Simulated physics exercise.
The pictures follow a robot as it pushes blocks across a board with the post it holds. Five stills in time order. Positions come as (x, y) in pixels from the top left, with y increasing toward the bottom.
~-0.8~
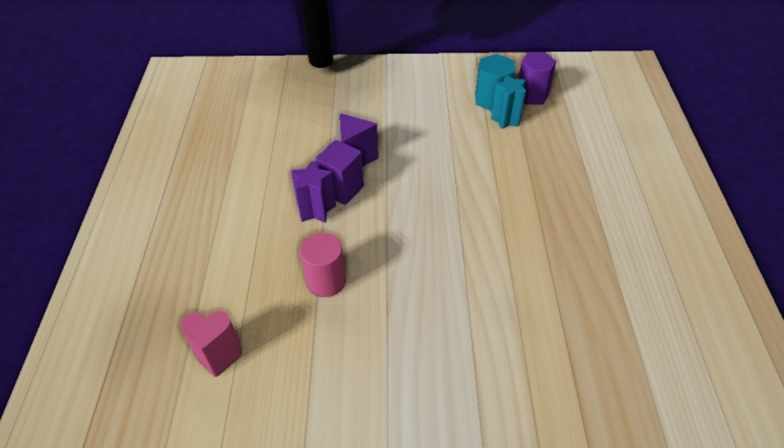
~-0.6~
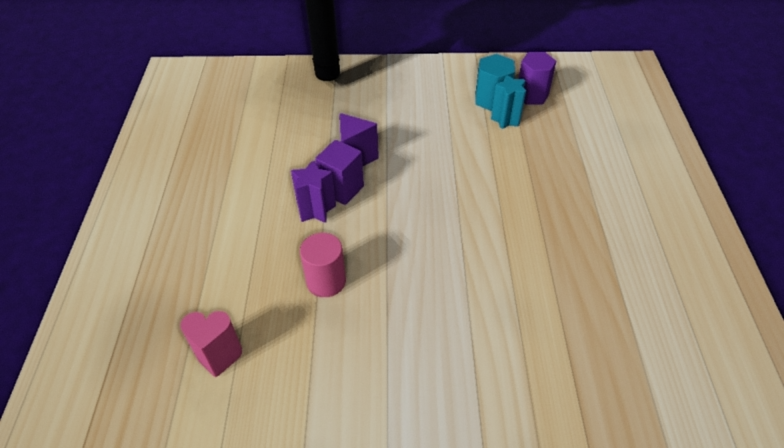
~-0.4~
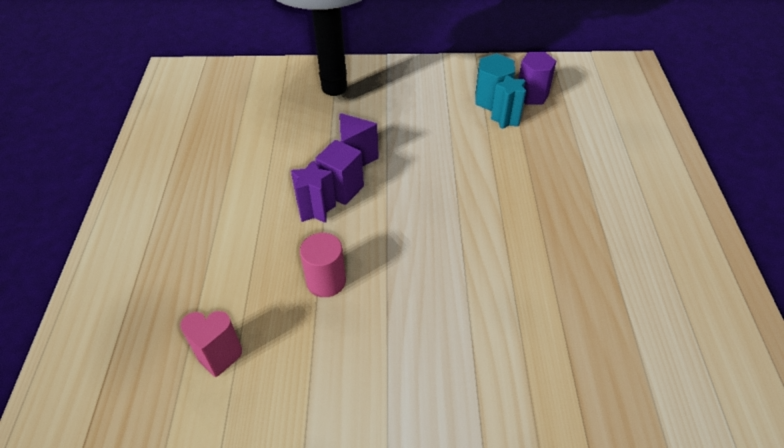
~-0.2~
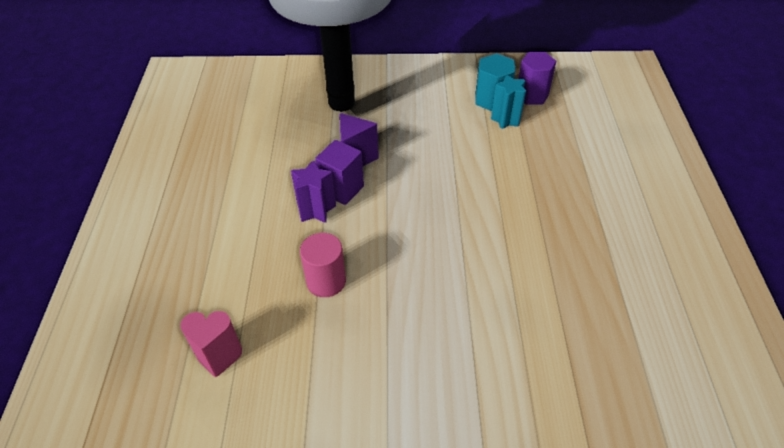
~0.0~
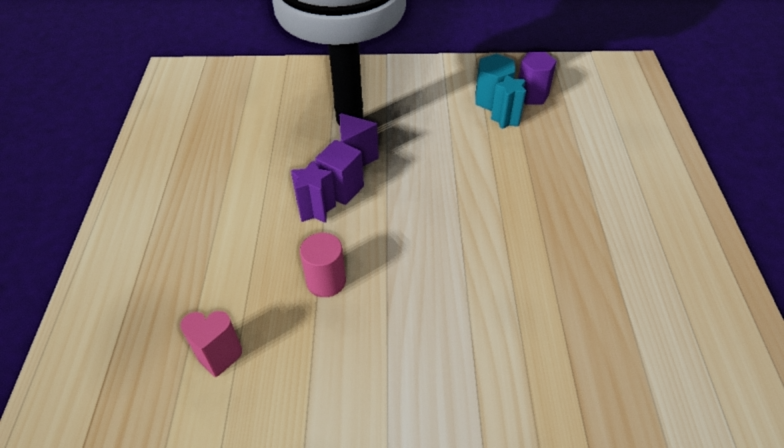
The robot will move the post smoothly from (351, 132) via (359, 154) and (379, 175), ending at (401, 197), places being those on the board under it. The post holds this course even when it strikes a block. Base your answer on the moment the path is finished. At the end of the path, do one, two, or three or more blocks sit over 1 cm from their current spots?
One moves.
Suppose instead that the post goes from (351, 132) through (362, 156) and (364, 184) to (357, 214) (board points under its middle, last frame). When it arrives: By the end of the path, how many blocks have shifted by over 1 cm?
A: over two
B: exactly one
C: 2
A
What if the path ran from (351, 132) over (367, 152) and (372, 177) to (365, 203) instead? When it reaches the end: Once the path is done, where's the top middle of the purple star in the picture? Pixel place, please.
The answer is (289, 190).
On the path given first. One third of the way, post at (359, 144); purple square at (338, 157); purple triangular piece at (362, 139), turned 30° anticlockwise.
Two thirds of the way, post at (380, 165); purple square at (338, 158); purple triangular piece at (382, 162), turned 20° anticlockwise.
At the end, post at (401, 187); purple star unmoved; purple square at (338, 158); purple triangular piece at (395, 184).
